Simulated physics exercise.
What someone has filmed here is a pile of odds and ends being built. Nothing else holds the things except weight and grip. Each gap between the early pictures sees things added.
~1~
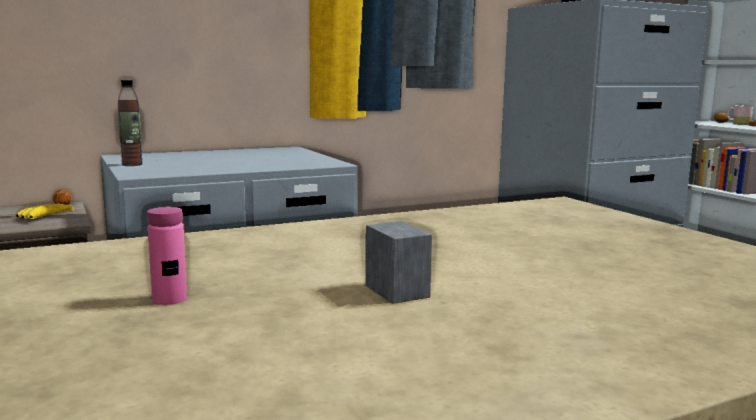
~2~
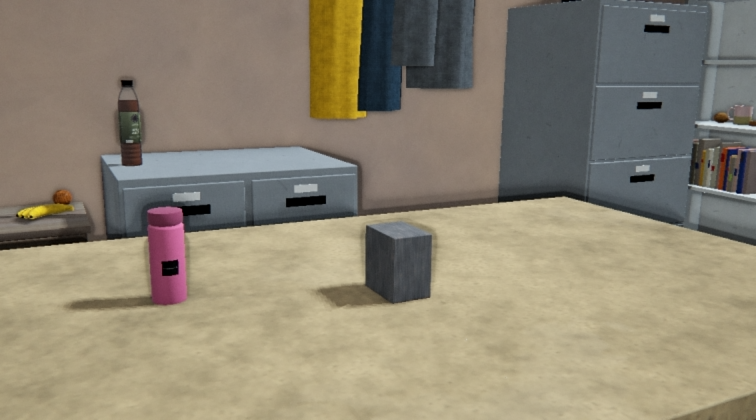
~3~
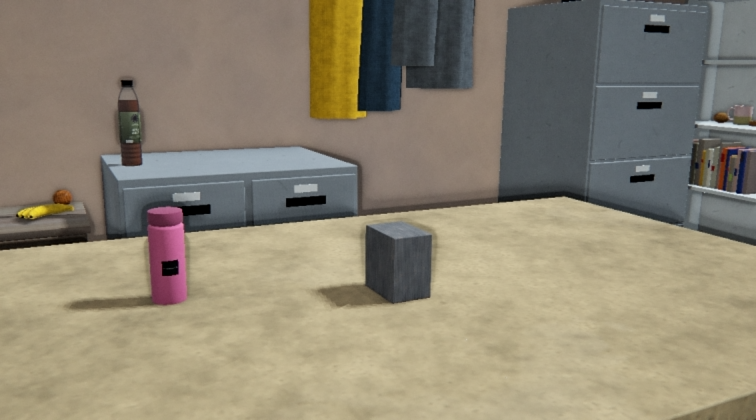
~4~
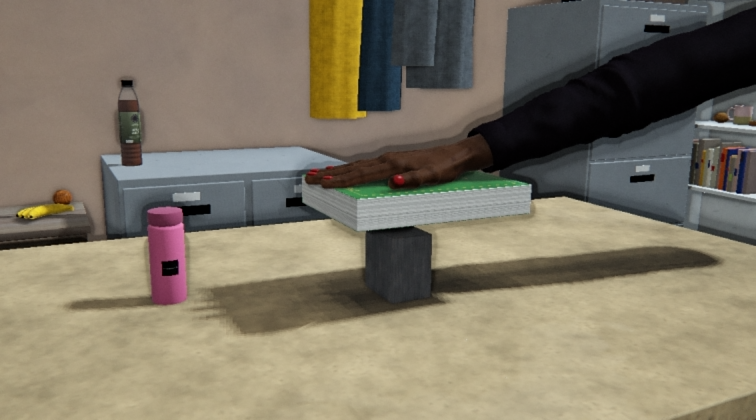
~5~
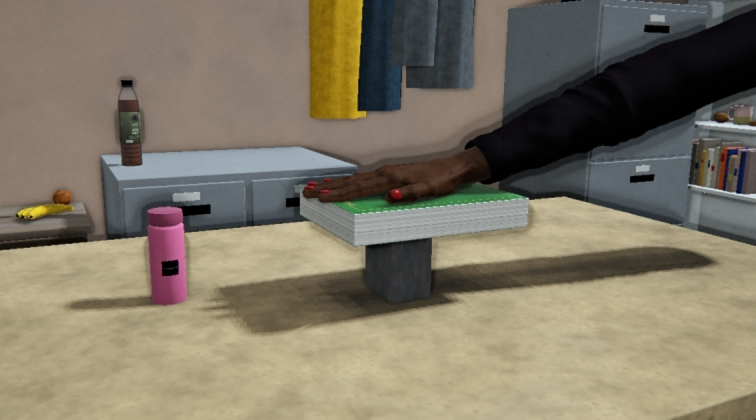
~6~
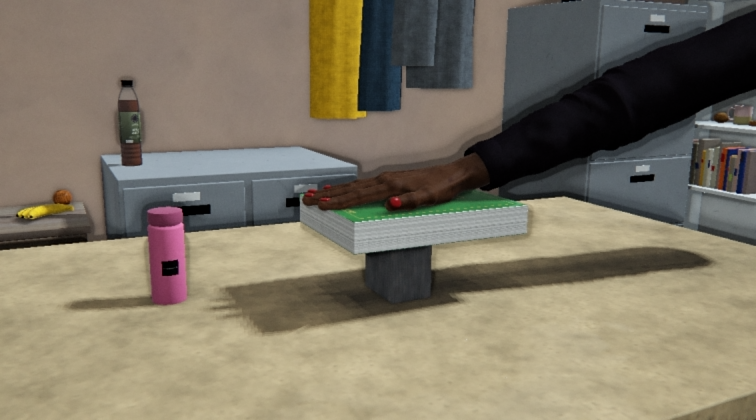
A hand with red nails, on a dark-sleeved arm from the right, comes into view over a pale tabletop, seen from slightly above by a still camera in a room with grey cabinets. A pink bottle stands at left and a grey block near the middle, with yellow and blue cloths hanging behind. After an unchanging start, the hand lowers a thick green book onto the block and stays on top.
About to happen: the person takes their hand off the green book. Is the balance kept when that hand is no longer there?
Yes, the balance is kept.
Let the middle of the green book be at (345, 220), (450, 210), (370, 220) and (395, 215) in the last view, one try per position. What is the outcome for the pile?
Outcomes in order: A collapse, a collapse, a collapse, no collapse.
Then, 0.40 s later than the last frame, all is still.
Then, 0.90 s later than the last frame, green book resting near (410, 214).
When it is over, all 3 as before. End places, in pixels of the last picture, green book near (410, 214). The pile holds.
